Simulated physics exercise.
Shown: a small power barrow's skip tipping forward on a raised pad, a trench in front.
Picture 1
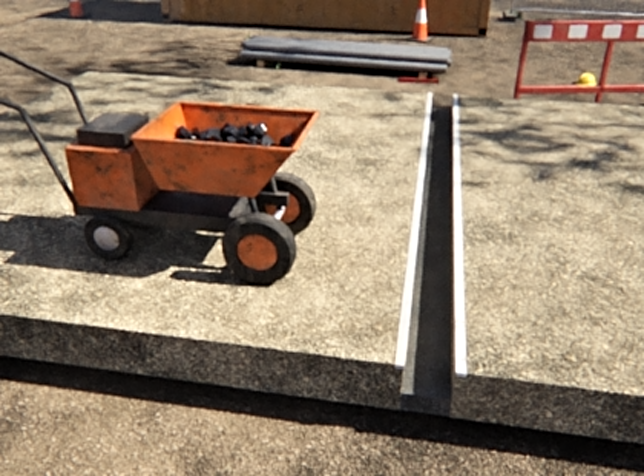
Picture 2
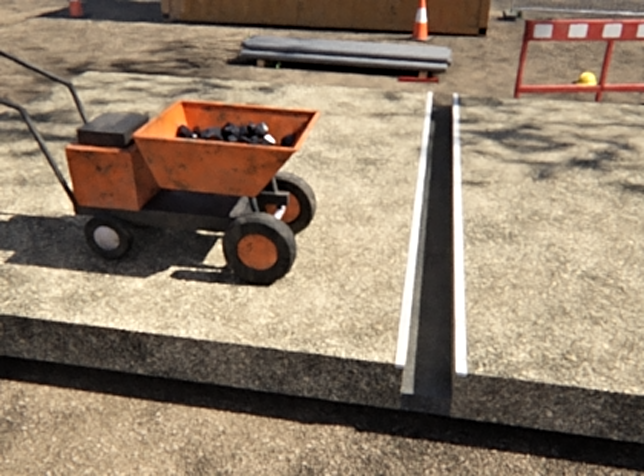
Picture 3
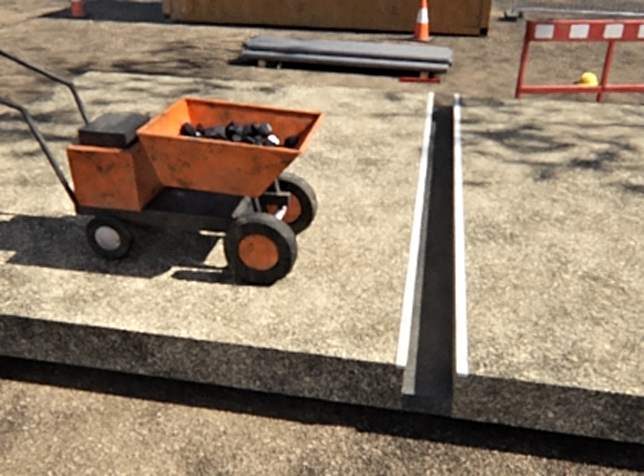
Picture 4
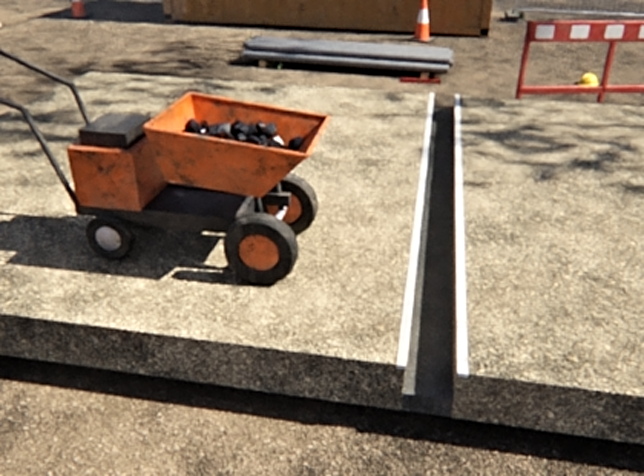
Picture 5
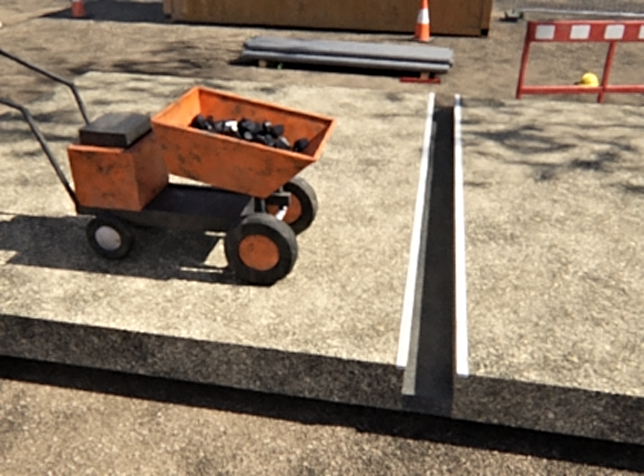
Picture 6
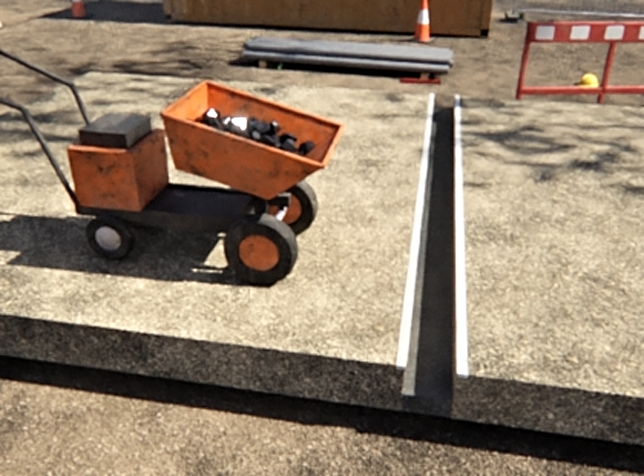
The orange skip of a small power barrow, loaded with black lumps of coal, sat level at first, then slowly tilted forward a little toward the narrow trench on the right while its wheels stayed put.
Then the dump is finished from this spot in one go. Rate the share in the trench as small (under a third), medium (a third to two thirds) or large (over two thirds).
Medium.
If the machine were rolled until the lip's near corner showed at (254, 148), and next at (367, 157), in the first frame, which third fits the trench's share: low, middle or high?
In the first case under a third, in the second case one to two thirds.
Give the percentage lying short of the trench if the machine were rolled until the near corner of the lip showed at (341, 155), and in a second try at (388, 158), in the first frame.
Around 0 and 0 per cent respectively.
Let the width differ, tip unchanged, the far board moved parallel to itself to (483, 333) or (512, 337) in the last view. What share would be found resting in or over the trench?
Respectively, 60 % and 60 %.
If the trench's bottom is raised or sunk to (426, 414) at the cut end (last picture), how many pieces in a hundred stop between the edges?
I'd say roughly 60 in a hundred.
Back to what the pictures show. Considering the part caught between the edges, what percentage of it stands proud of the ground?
I'd put it near 5 per cent.
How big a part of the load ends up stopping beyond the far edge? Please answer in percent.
0 percent.
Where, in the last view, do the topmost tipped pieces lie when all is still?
Around (403, 262).
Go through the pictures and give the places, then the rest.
Lip of the skip near (293, 151), level; top of the load near (232, 144), lumps of coal; first edge of the trench near (404, 323); far edge near (460, 330), the trench under half as wide as the skip, and about half as deep as wide, in the first frame.
Lip of the skip near (295, 151), level; top of the load near (233, 144), in the second frame.
Lip of the skip near (300, 153), tipped barely; top of the load near (215, 138), in the third frame.
Lip of the skip near (306, 156), tipped a little; top of the load near (220, 136), in the fourth frame.
Lip of the skip near (314, 161), tipped a little; top of the load near (227, 133), in the fifth frame.
Lip of the skip near (323, 167), tipped a little; top of the load near (218, 133); first edge of the trench near (406, 324); far edge near (462, 331), in the sixth frame.
Shortly afterwards, skip tipped steeply; the whole lot in the skip.
Next, skip tipped steeply; all but a few in the skip; a little short of the trench; only a few in or heaped over the trench; only a few falling.
Some moments later, skip tipped right over; near a quarter in the skip; near a third short of the trench; near half in or heaped over the trench.
In the end, skip tipped right over; a little in the skip; near a third short of the trench; near two thirds in or heaped over the trench; none at all beyond it.
